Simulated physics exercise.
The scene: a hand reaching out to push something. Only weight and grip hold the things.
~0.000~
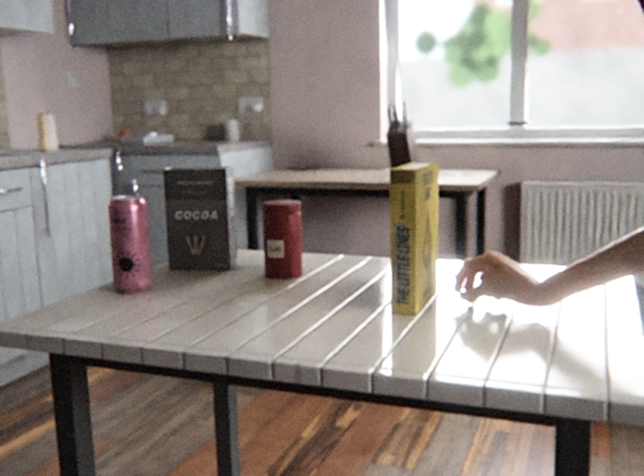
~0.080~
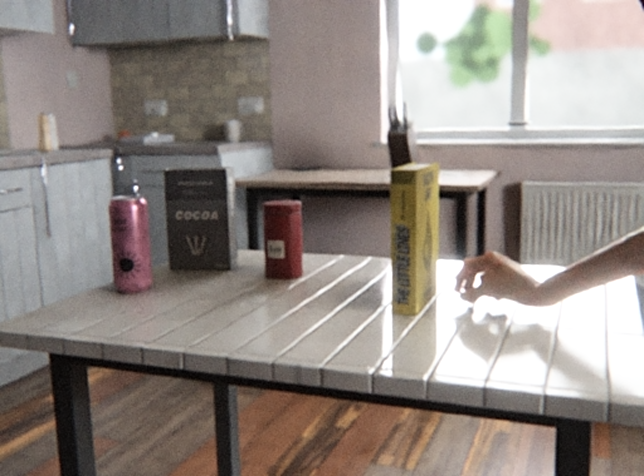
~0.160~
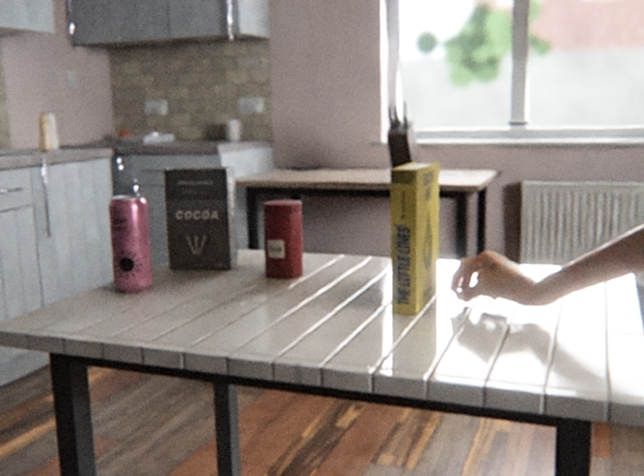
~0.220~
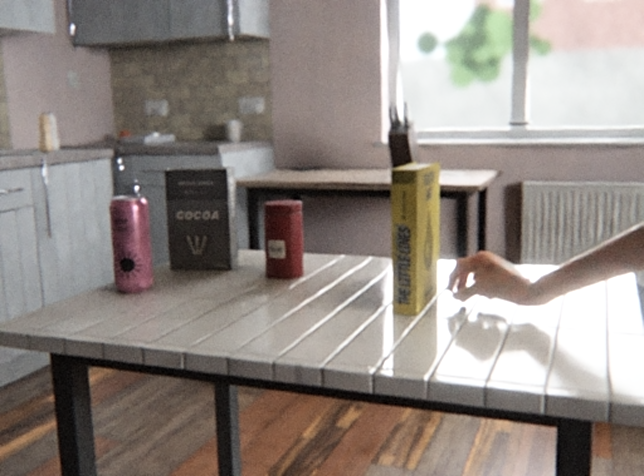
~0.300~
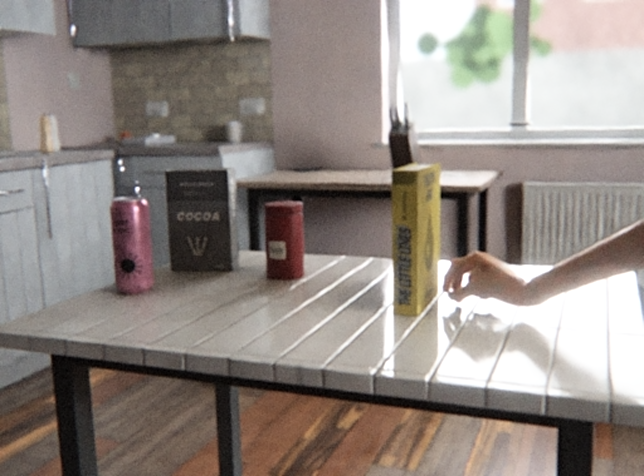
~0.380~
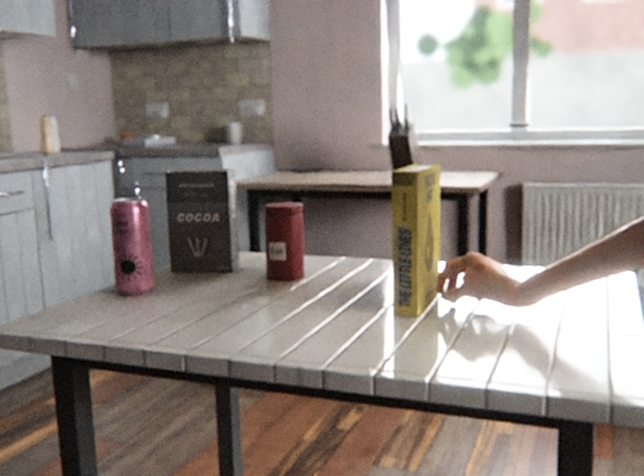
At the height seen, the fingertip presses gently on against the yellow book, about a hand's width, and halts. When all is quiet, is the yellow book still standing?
The yellow book keeps standing.
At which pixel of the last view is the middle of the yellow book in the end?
Near (345, 234).
Around 0.88 s, yellow book displaced a little near (391, 235).
Around 1.28 s, yellow book displaced a little near (365, 235).
Finally (2.2 s), moved from the start, yellow book. Final places as the last picture's camera would see them, yellow book near (345, 233).
